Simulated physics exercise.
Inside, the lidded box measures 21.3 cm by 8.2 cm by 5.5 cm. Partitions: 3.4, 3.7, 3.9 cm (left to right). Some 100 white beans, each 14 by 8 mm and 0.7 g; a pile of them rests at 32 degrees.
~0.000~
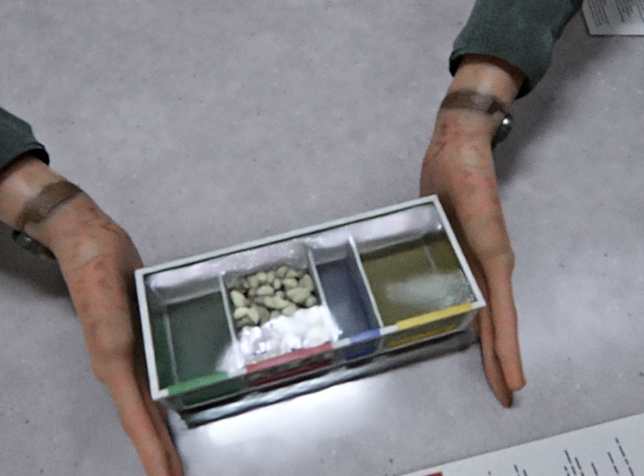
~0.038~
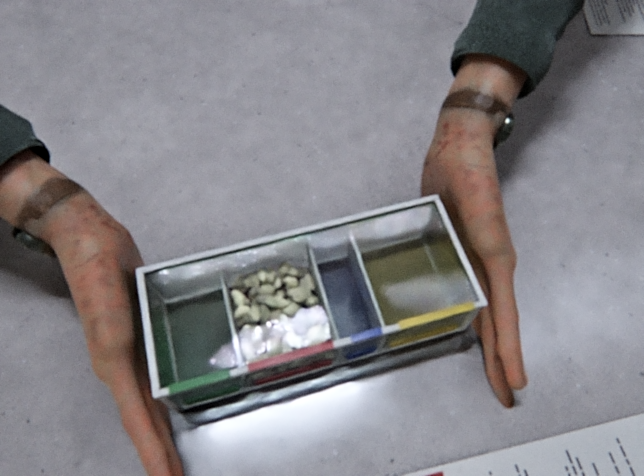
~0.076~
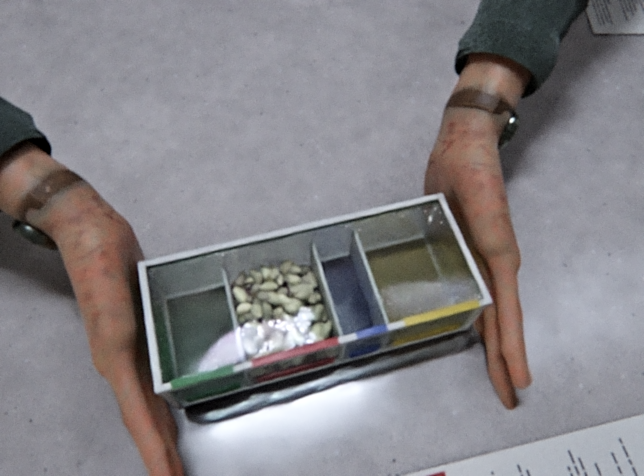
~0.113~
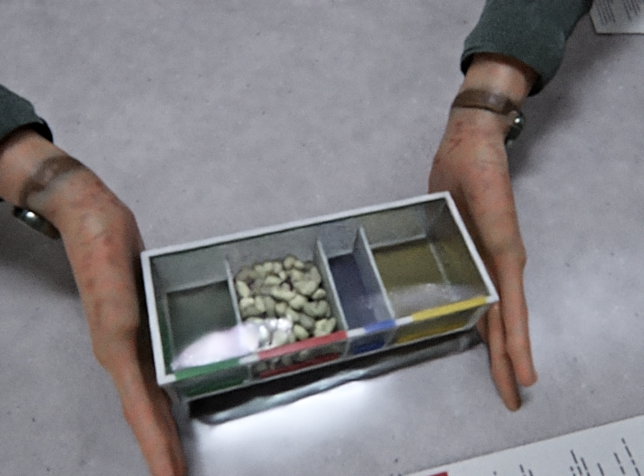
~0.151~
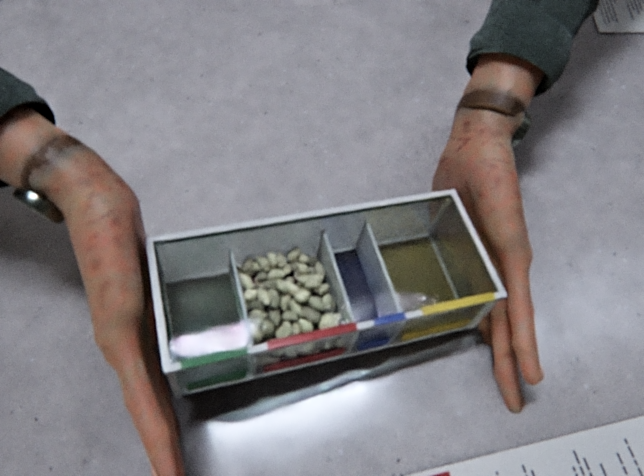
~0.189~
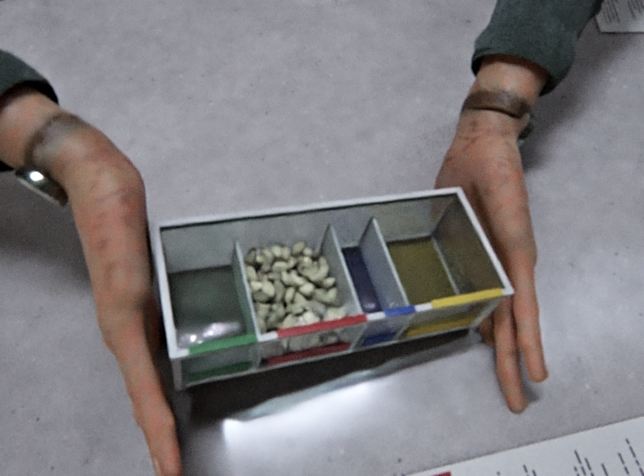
A clear divided box held between two open hands tilted gradually, its back edge dipping and its colour-striped front side coming more into view, while the pile of pale beans stayed in the red-marked section.
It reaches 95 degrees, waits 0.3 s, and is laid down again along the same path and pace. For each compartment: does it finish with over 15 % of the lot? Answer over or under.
Red: Over, blue: Under, green: Under, yellow: Over.
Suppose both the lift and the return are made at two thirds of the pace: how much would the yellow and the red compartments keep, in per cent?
Yellow 65; red 30.
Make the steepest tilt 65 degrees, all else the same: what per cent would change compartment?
About 10 per cent.
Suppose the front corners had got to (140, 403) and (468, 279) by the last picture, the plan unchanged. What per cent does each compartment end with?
Red 30, blue 0, green 70, yellow 0.
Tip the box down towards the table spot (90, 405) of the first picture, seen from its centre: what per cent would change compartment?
Some 65 per cent.
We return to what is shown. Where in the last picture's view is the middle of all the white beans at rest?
At about (320, 295).
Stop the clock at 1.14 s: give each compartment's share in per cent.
Red 60; blue 10; green 0; yellow 30.
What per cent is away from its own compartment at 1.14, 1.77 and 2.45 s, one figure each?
In turn: 40, 50, 50.
After 1.14 s, tilt 95 degrees; red 60 %, blue 10 %, yellow 30 %.
After 1.77 s, tilt 50 degrees; red 50 %, blue 5 %, yellow 40 %.
After 2.45 s, tilt 0 degrees; red 50 %, blue 5 %, yellow 40 %.
By 3.2 s all is still; red 50 %, blue 5 %, green 0 %, yellow 40 %.
